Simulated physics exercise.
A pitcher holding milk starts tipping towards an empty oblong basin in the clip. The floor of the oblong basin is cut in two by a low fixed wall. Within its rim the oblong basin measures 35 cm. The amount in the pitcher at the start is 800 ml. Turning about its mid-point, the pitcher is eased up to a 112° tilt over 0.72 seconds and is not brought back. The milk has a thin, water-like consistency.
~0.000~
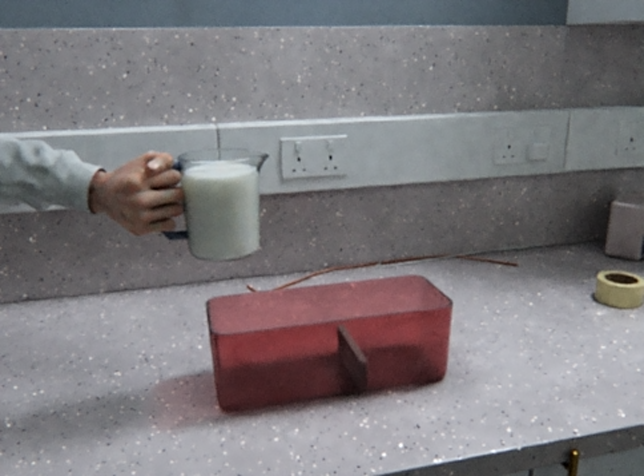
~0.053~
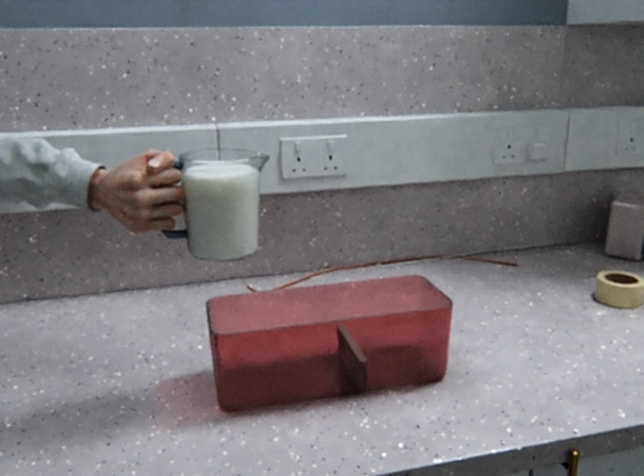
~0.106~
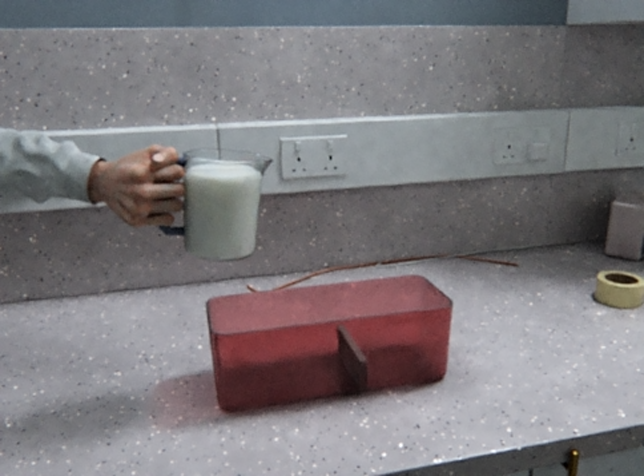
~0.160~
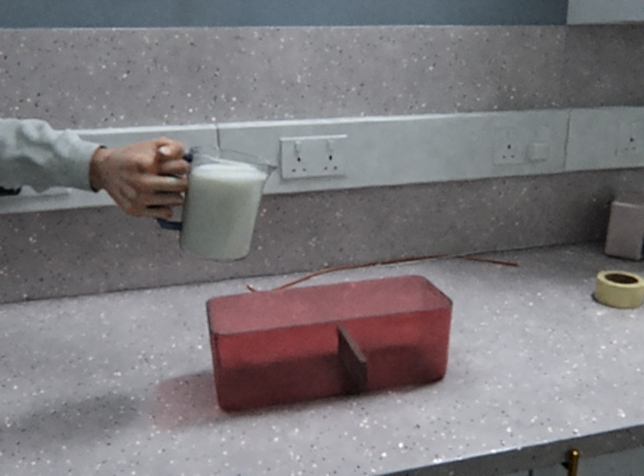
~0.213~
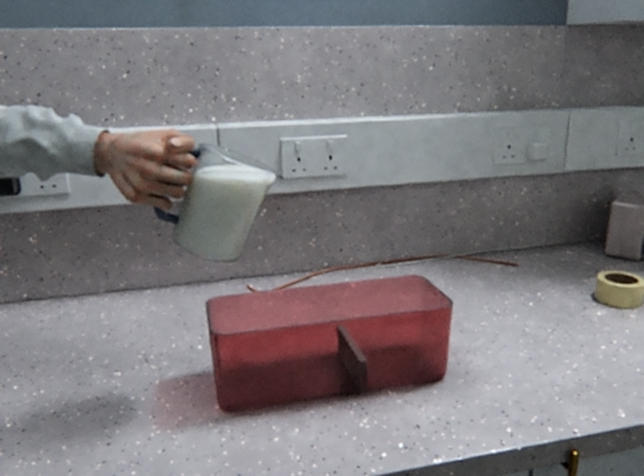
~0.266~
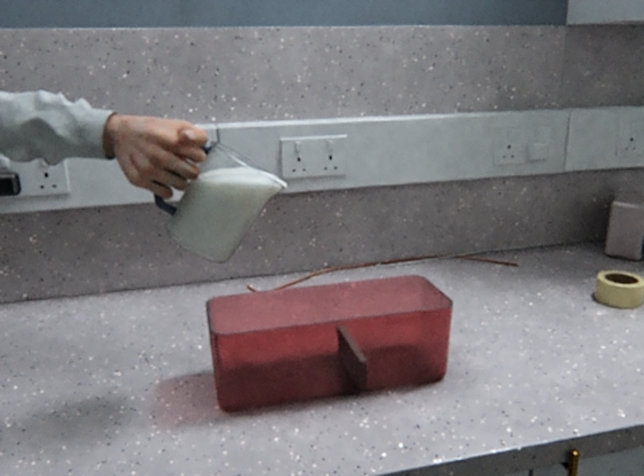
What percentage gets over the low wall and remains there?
5 %.
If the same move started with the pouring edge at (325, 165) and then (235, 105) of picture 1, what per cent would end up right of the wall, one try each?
90 then 10 %.
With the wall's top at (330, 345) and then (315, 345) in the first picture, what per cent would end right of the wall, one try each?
In turn about 35 and 80 per cent.
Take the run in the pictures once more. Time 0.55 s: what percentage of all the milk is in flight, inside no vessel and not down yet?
Some 26 per cent.
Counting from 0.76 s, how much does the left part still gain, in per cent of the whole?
It comes to some 22 per cent.
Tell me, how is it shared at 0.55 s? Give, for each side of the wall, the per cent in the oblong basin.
About 14 left, 1 right.
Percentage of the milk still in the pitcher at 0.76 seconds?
12 per cent or thereabouts.
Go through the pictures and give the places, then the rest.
It leans 0°; its right rim is at (268, 154); the milk meets the walls at (182, 172) and (257, 167); the oblong basin's rim runs from (209, 317) to (438, 290); the wall's top is at (351, 342), in the first picture.
It leans 2°; its right rim is at (270, 155); the milk meets the walls at (183, 171) and (257, 168), in the second picture.
It leans 6°; its right rim is at (273, 159); the milk meets the walls at (185, 170) and (259, 170), in the third picture.
It leans 13°; its right rim is at (278, 166); the milk meets the walls at (189, 171) and (266, 171), in the fourth picture.
It leans 23°; its right rim is at (283, 175); the milk meets the walls at (189, 186) and (273, 173), in the fifth picture.
It leans 34°; its right rim is at (287, 187); the milk meets the walls at (182, 197) and (284, 179), in the sixth picture.
Then, 0.55 s in, the tilt is 98° and 60 per cent is still to pour, 14 is left of the wall and 1 right of it.
Then, 0.76 s in, the tilt is 112° and 13 per cent is still to pour, 66 is left of the wall and 2 right of it.
Then, 0.98 s in, the tilt is 112° and 1 per cent is still to pour, 84 is left of the wall and 4 right of it.
Then, 1.22 s in, the tilt is 112° and 0 per cent is still to pour, 88 is left of the wall and 5 right of it.
Finally, 88 per cent lies left of the wall, 5 right of it and 7 outside.
